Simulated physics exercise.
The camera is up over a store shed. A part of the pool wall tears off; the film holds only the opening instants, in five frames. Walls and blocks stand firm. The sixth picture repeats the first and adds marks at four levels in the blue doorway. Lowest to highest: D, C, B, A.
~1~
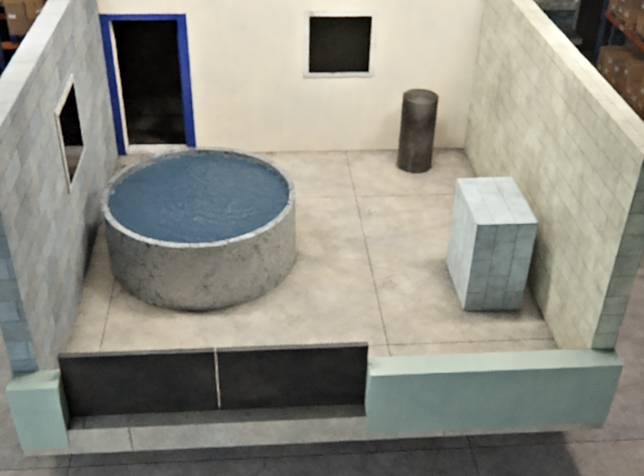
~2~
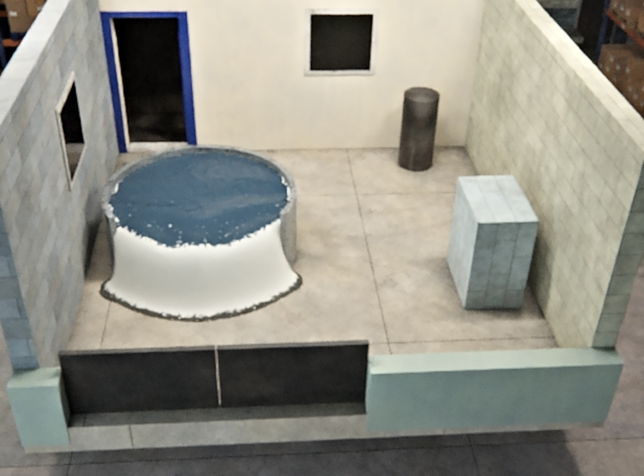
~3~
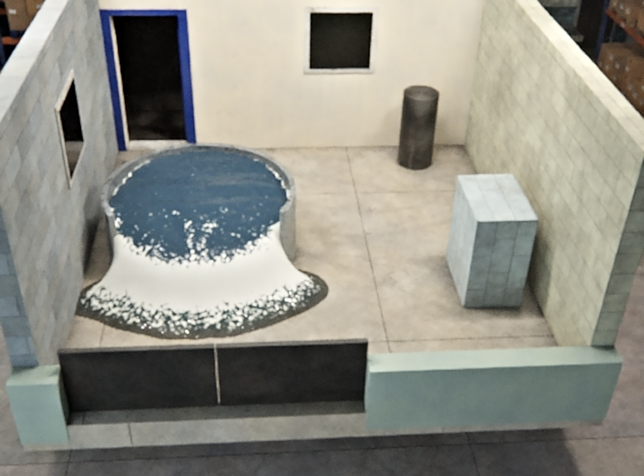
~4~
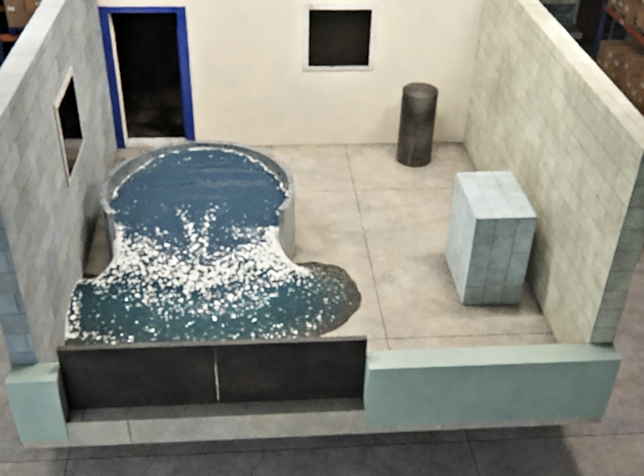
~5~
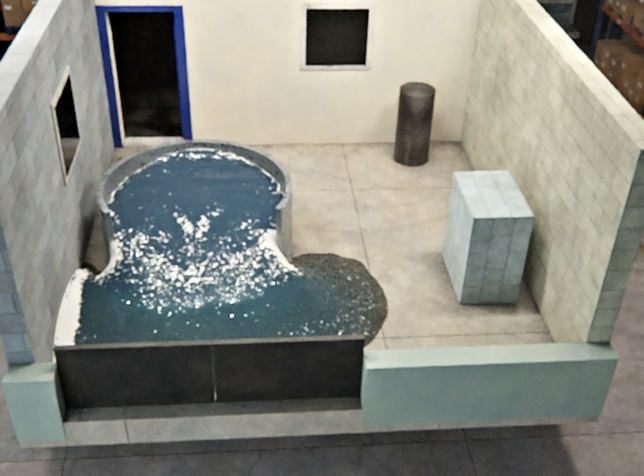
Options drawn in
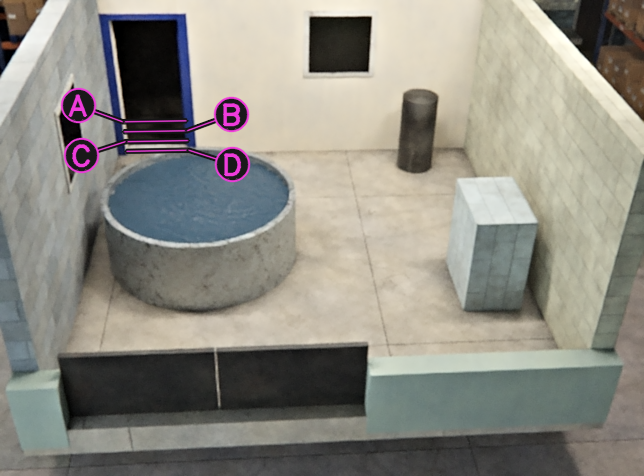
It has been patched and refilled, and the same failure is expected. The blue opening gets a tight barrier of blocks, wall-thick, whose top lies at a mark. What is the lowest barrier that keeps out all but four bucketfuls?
C will do.
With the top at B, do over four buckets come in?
No, that is safe.
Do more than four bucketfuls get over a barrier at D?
Yes, it does.
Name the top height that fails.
Height D.
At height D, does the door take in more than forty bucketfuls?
No, it does not.
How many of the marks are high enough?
Three.
In magenta, A at (154, 121); B at (155, 131); C at (156, 141); D at (157, 150); from the bottom up D, C, B, A.
Choosing A, nothing gets over.
Choosing B, nothing gets over.
Choosing C, a splash gets over, under a bucket.
Choosing D, about 14 bucketfuls get in.
